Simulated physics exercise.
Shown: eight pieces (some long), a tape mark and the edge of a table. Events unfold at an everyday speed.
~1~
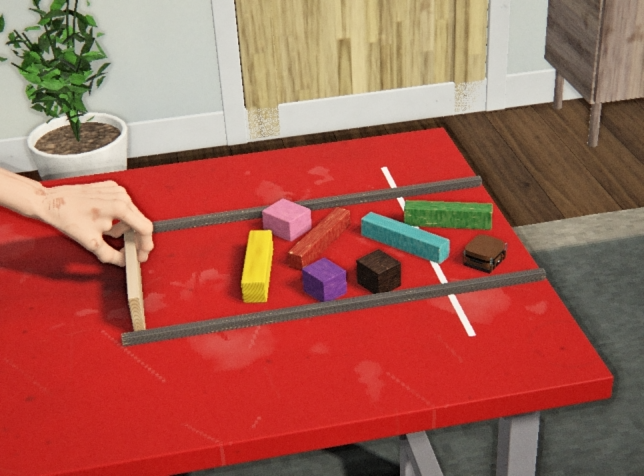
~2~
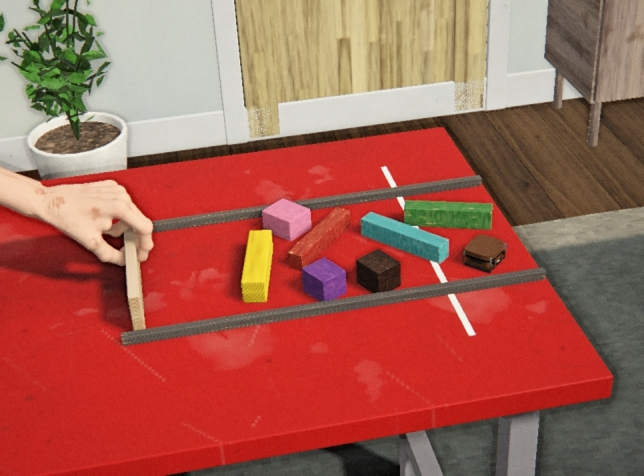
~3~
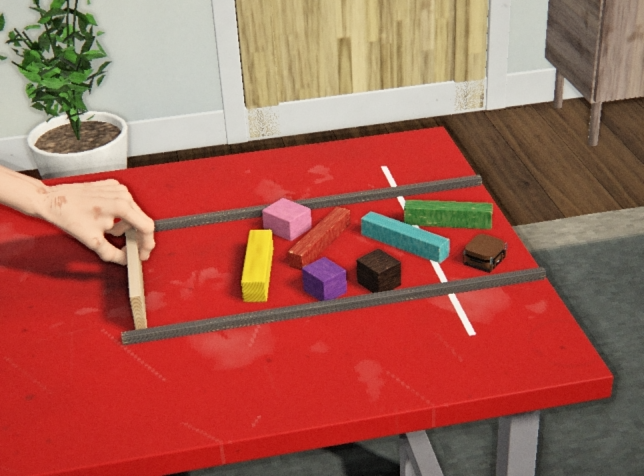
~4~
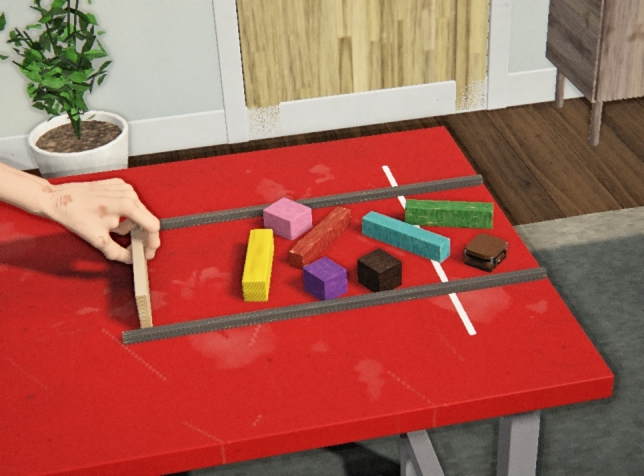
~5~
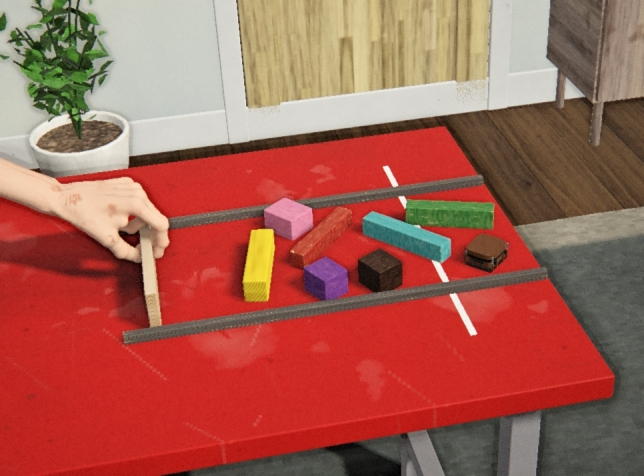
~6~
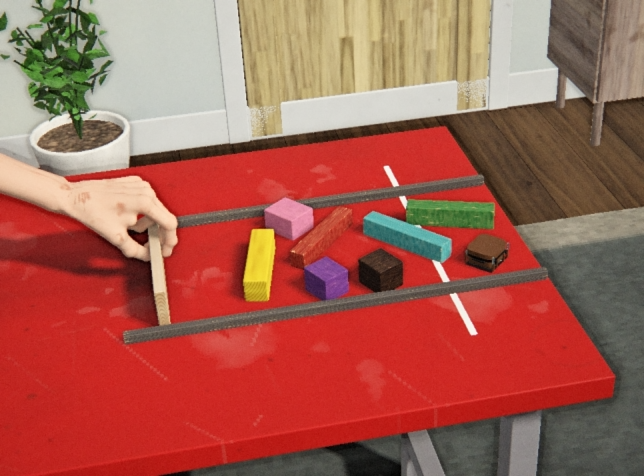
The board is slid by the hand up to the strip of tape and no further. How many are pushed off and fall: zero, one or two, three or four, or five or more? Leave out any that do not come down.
I expect only one or a pair of them will drop off.
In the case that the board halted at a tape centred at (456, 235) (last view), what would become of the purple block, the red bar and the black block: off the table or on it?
The purple block is still there. The red bar is still there. The black block is gone.
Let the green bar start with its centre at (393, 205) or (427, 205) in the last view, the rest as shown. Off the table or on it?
Stays put; stays put.
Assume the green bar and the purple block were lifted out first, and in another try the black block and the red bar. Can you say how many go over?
Fallen: 0 in the first try, 0 in the other.
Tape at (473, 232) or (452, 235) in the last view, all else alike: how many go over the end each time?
Floor count: 4; 3.
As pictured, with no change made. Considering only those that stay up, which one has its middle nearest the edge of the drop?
It's the green bar that is foremost.
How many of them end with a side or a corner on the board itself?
The count in contact is 2.
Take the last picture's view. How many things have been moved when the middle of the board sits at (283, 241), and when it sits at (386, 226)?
Tally: 4; 8.
Early on, none off yet; brown case at rest near (487, 253); green bar at rest near (450, 214); turquoise bar at rest near (406, 237).
A while later, none off yet; brown case at rest near (487, 253); green bar at rest near (450, 214); turquoise bar travelled a little near (424, 235).
Finally, the number that fall off is one or two; lost, brown case.
